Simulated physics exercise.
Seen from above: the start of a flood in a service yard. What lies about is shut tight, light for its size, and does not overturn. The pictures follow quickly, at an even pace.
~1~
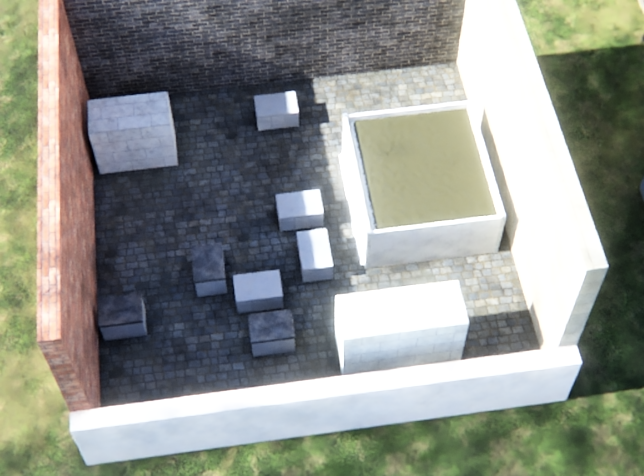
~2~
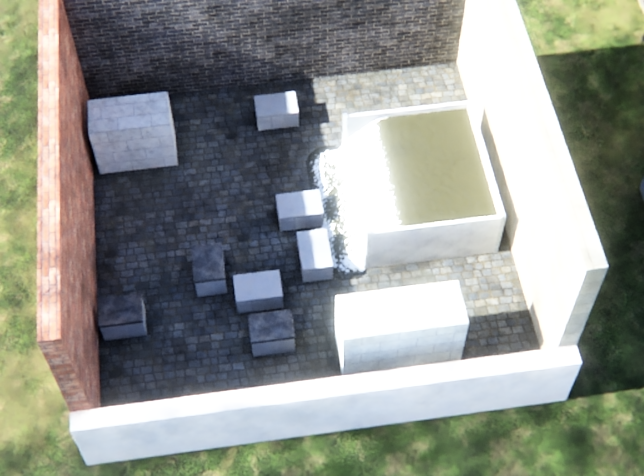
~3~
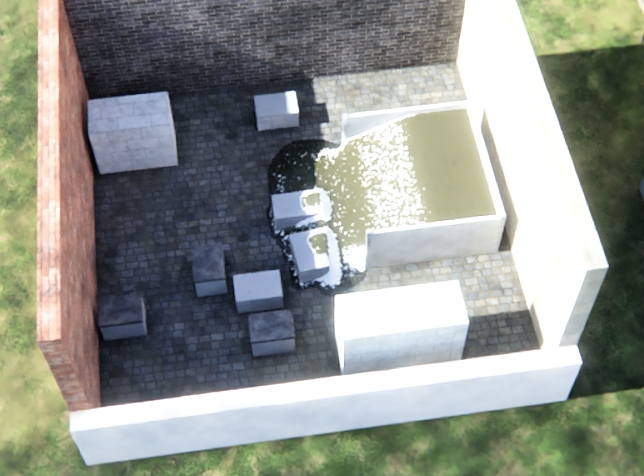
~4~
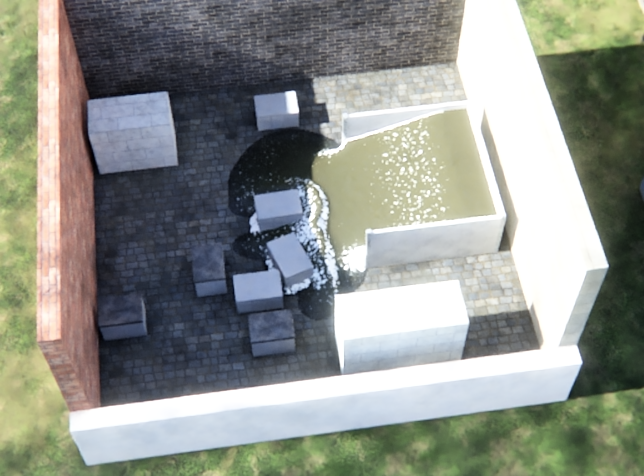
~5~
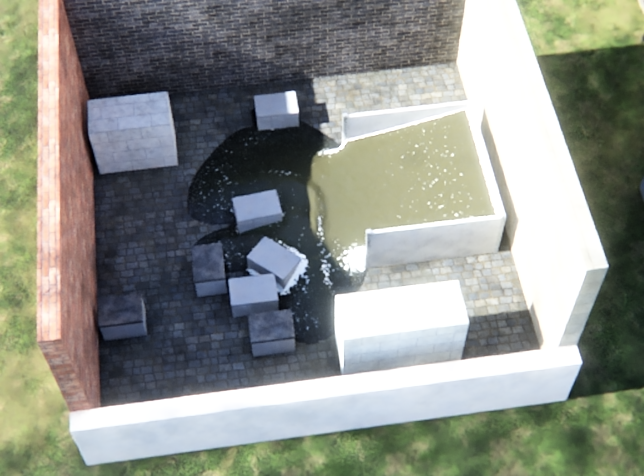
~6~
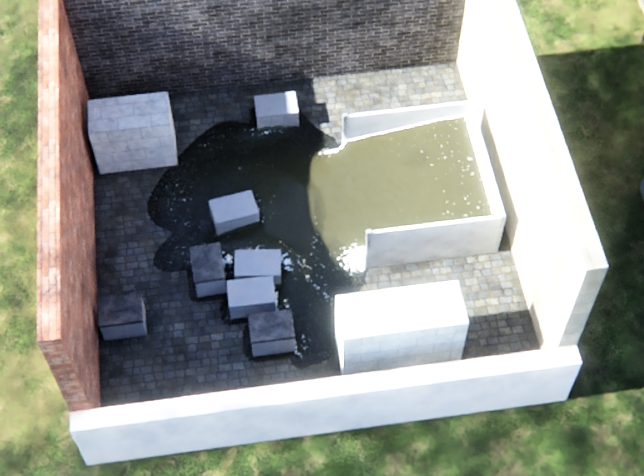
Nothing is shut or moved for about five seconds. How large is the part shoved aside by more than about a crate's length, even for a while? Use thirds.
It is two thirds or above.
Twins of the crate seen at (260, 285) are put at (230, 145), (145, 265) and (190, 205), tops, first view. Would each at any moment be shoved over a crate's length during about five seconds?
One after the other: That far or more, shifted that much, yes.
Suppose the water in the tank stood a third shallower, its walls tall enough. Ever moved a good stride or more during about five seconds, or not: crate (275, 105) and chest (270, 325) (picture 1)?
In that order: Short of that, pushed that far.
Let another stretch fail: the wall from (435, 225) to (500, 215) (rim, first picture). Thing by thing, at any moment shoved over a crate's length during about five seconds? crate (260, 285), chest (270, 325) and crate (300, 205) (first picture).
In turn: Shifted that much, that far or more, less than that.
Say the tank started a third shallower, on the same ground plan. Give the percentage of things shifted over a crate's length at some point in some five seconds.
I make it 80 per cent.
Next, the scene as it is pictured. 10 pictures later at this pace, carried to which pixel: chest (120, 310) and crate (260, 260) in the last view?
Close to (114, 348) and (157, 291).
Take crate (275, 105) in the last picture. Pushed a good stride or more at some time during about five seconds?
Verdict: No.
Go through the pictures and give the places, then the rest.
A crate at (299, 204) rests on the ground; a crate at (315, 249), on the bottom; 0 of 8 have shifted, in the first frame.
A crate at (299, 204) rests on the ground; a crate at (315, 249), on the bottom; 0 of 8 have shifted, in the second frame.
A crate at (295, 204) rests on the ground, close to its start; a crate at (309, 250), on the bottom, close to its start; 2 of 8 have shifted, in the third frame.
A crate at (278, 204), on the bottom, close to its start; a crate at (290, 255) rests on the ground, a stride from its start; 2 of 8 have shifted, in the fourth frame.
A crate at (257, 205) rests on the ground, a stride from its start; a crate at (274, 257), on the bottom, a stride from its start; 3 of 8 have shifted, in the fifth frame.
A crate at (234, 207), on the bottom, a stride from its start; a crate at (258, 262), on the bottom, a stride from its start; 3 of 8 have shifted, in the sixth frame.
A moment on, 2 of 8 are well off their spots; 0 afloat.
Next, 6 of 8 are well off their spots; 4 afloat.
Later, 6 of 8 are well off their spots; 6 afloat.
In the end, 6 of 8 are well off their spots, and 6 have been at some point; 5 afloat.
